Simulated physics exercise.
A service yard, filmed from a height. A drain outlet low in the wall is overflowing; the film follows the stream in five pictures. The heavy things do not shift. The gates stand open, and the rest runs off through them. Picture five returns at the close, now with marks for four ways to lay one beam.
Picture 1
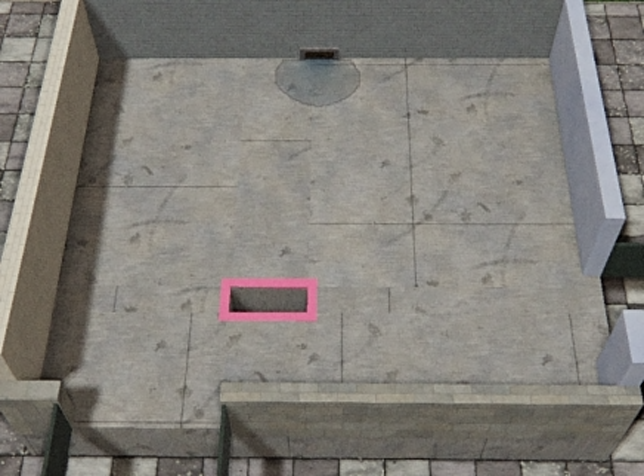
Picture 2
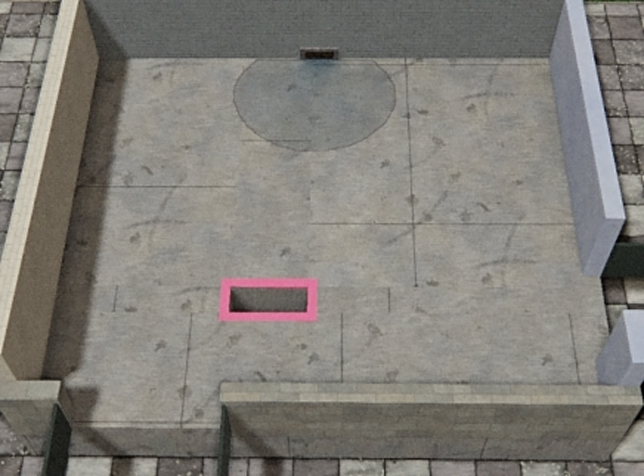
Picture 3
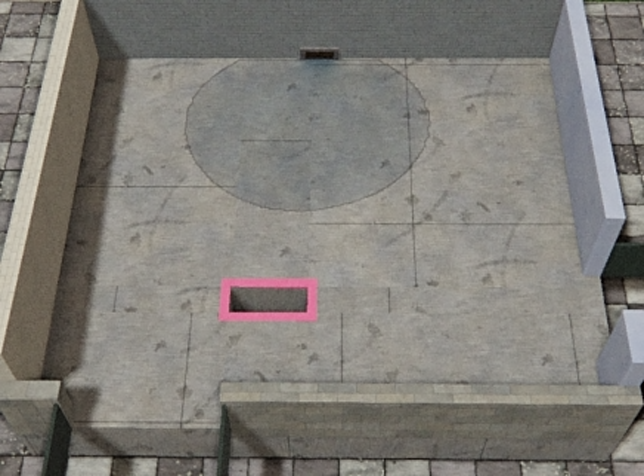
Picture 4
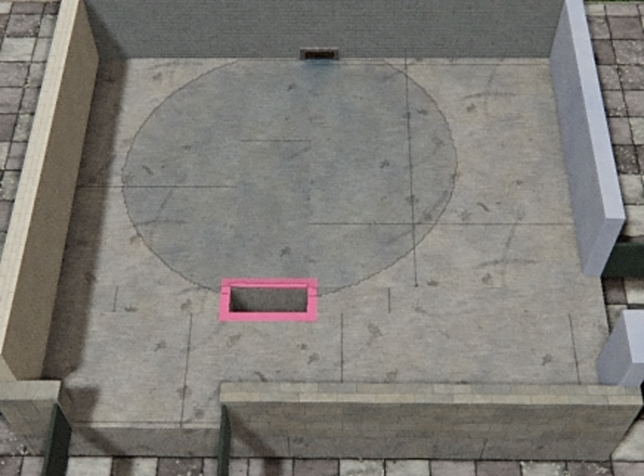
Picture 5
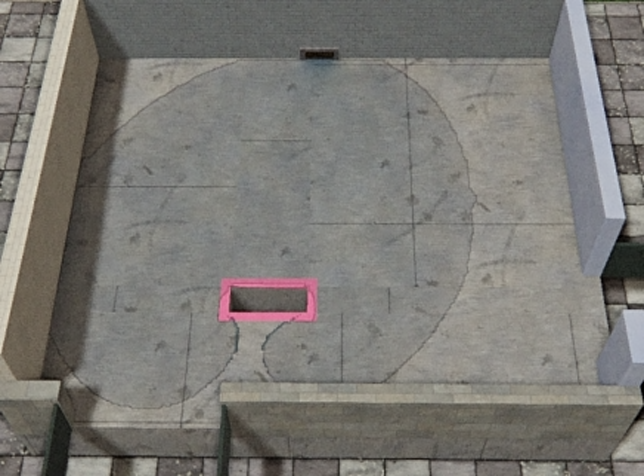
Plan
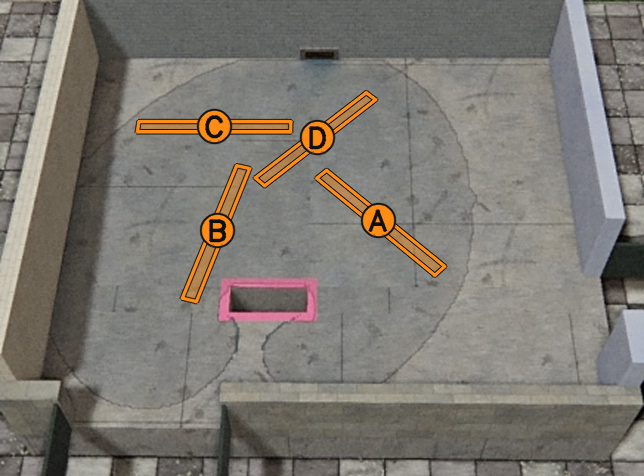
At the start, a small dark wet patch lies below an outlet in the back wall of a walled yard. It spreads steadily forward and sideways across the paving until it reaches the pink-edged gully, then extends around both sides of it toward the front wall and left corner.
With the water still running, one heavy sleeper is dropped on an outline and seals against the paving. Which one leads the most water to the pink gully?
Take B.
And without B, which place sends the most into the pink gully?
That would be C.
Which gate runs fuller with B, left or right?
More leaves on the left.
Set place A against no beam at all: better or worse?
Place A is worse.
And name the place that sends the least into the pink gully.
The answer is D.
On the marked copy, A from (321, 174) to (439, 270); B from (189, 299) to (243, 167); C from (138, 126) to (290, 126); D from (260, 181) to (370, 96).
With A, about 16 % of the stream runs into the pink gully, about 83 % out by the gates.
With B, about 35 % of the stream runs into the pink gully, about 64 % out by the gates.
With C, about 25 % of the stream runs into the pink gully, about 74 % out by the gates.
With D, about 9 % of the stream runs into the pink gully, about 89 % out by the gates.
